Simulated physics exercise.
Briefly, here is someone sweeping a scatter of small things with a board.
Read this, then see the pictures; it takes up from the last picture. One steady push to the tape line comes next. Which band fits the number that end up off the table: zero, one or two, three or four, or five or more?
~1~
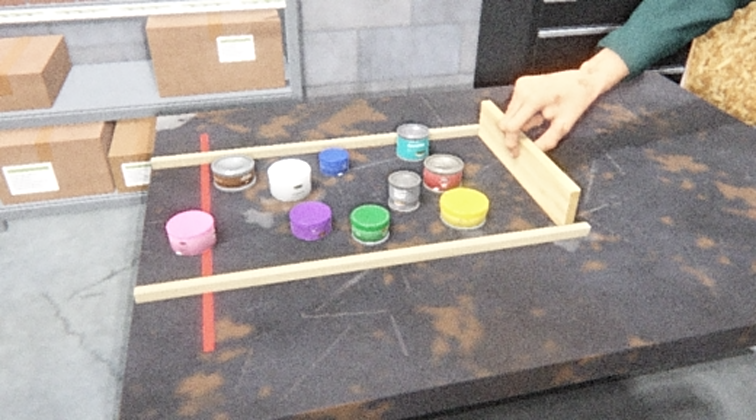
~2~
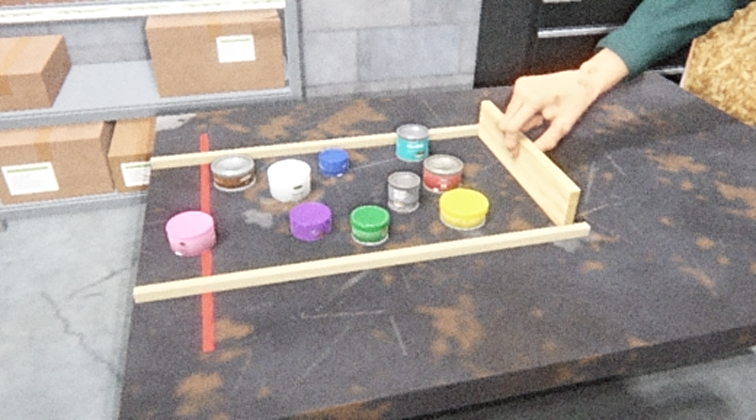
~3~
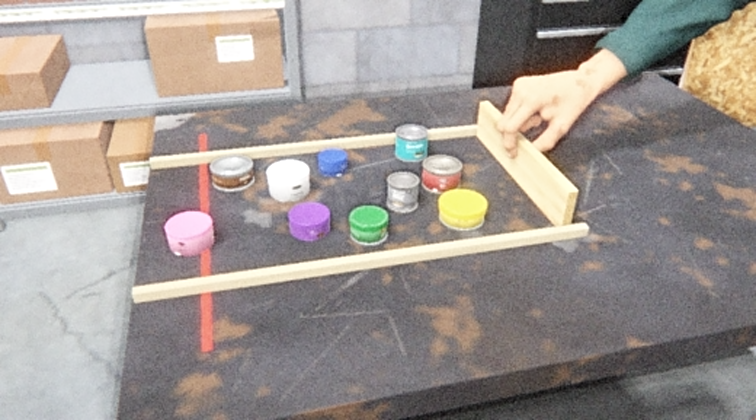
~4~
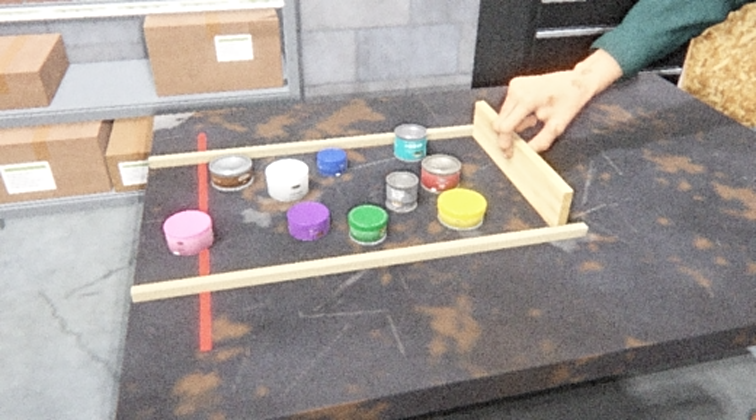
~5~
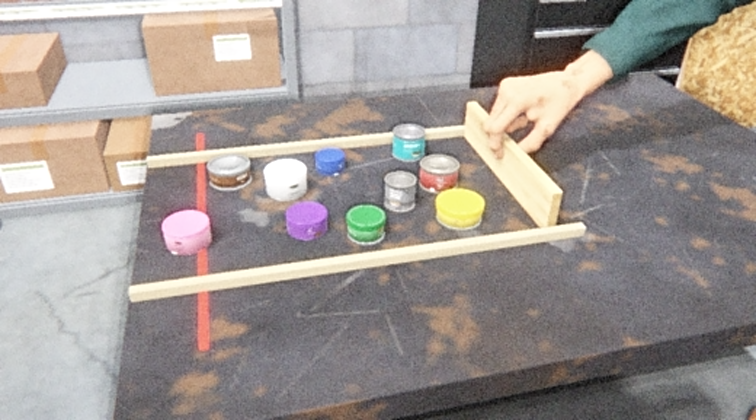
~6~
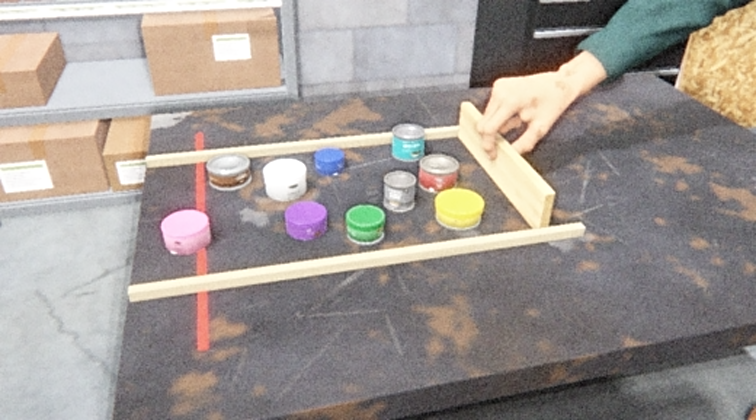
Mind you, the pieces that take the plunge come to one or two.
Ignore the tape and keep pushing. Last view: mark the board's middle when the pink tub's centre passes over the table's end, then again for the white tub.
Pink tub: (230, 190); white tub: (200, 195).
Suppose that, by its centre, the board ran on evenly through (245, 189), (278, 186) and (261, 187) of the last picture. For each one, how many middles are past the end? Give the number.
In order, that gives 0, then 0, then 0.
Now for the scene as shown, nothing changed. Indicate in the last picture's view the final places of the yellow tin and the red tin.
Near (174, 249) and (178, 203).
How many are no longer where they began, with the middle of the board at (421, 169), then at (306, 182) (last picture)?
Counts: 4 and 9.
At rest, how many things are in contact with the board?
Count recorded: 4.
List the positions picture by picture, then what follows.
In the first frame, pink tub (192, 234); brown tin (234, 173); white tub (290, 181); board (522, 158); tape (206, 216).
In the second frame, brown tin (234, 173); yellow tin (463, 210).
In the third frame, white tub (289, 181); purple tub (310, 222).
In the fourth frame, pink tub (189, 233); grey pot (402, 192).
In the fifth frame, brown tin (230, 172); red tin (439, 174).
In the sixth frame, pink tub (187, 232); brown tin (229, 172); white tub (286, 180); board (499, 161); tape (201, 215).
Soon after, none off yet; pink tub at rest near (187, 232); brown tin at rest near (229, 172); white tub at rest near (286, 180).
Then, none off yet; pink tub at rest near (187, 232); brown tin at rest near (229, 172); white tub moved a little near (270, 182).
Further on, none off yet; pink tub moved about its own width near (152, 238); brown tin moved about its own width near (166, 177); white tub moved well along near (190, 190).
At rest, the number that fall off is one or two; fallen, brown tin and pink tub.
